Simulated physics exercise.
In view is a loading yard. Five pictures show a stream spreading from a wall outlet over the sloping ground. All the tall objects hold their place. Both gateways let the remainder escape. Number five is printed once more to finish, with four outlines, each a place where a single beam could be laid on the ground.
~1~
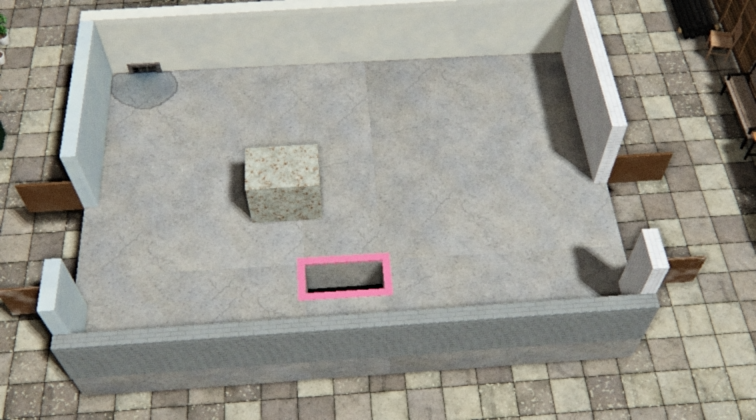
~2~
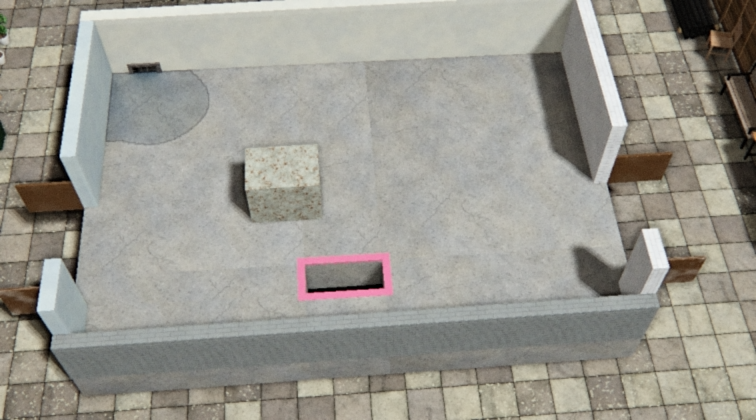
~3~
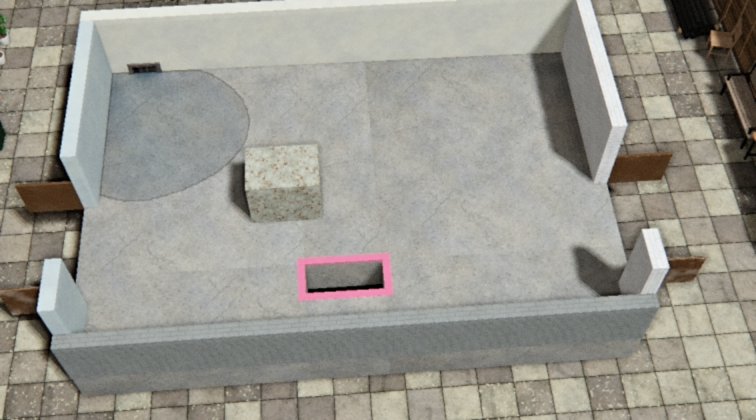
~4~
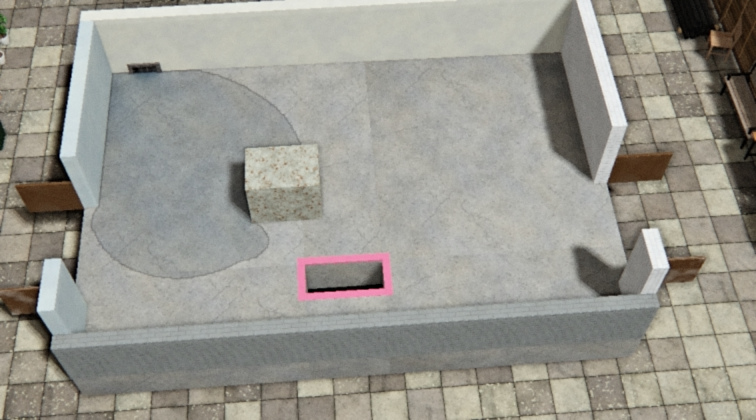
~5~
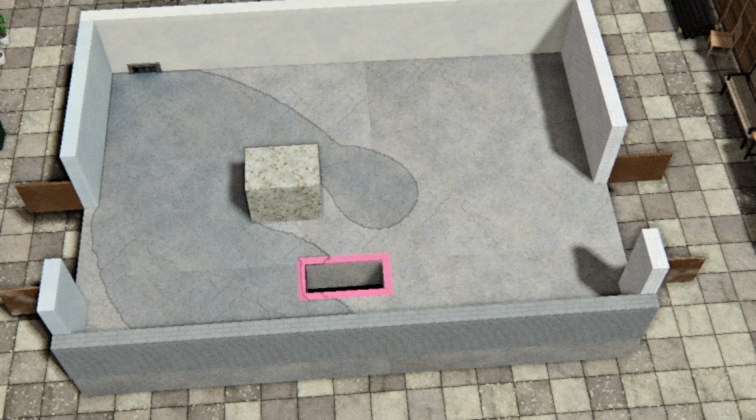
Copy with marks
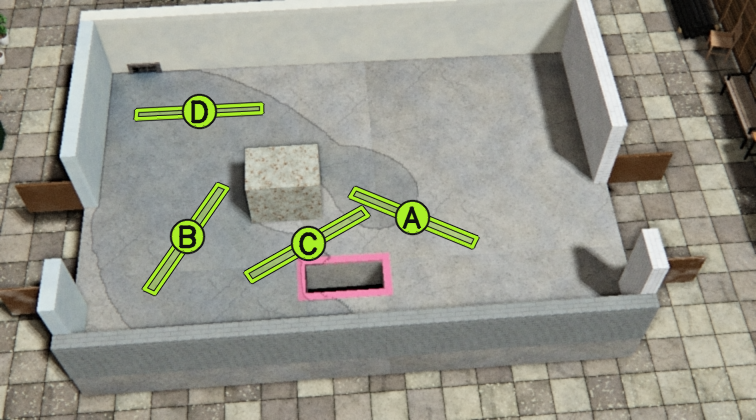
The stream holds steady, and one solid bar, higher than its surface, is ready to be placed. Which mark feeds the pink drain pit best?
Go for A.
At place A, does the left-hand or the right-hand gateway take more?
More leaves on the right.
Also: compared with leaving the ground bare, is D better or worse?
Place D is worse.
On the marked copy, A from (352, 192) to (474, 242); B from (149, 291) to (222, 186); C from (248, 277) to (364, 211); D from (136, 114) to (261, 108).
With A, about 21 % of the stream runs into the pink drain pit, about 78 % out by the gates.
With B, about 12 % of the stream runs into the pink drain pit, about 86 % out by the gates.
With C, about 15 % of the stream runs into the pink drain pit, about 84 % out by the gates.
With D, about 12 % of the stream runs into the pink drain pit, about 87 % out by the gates.
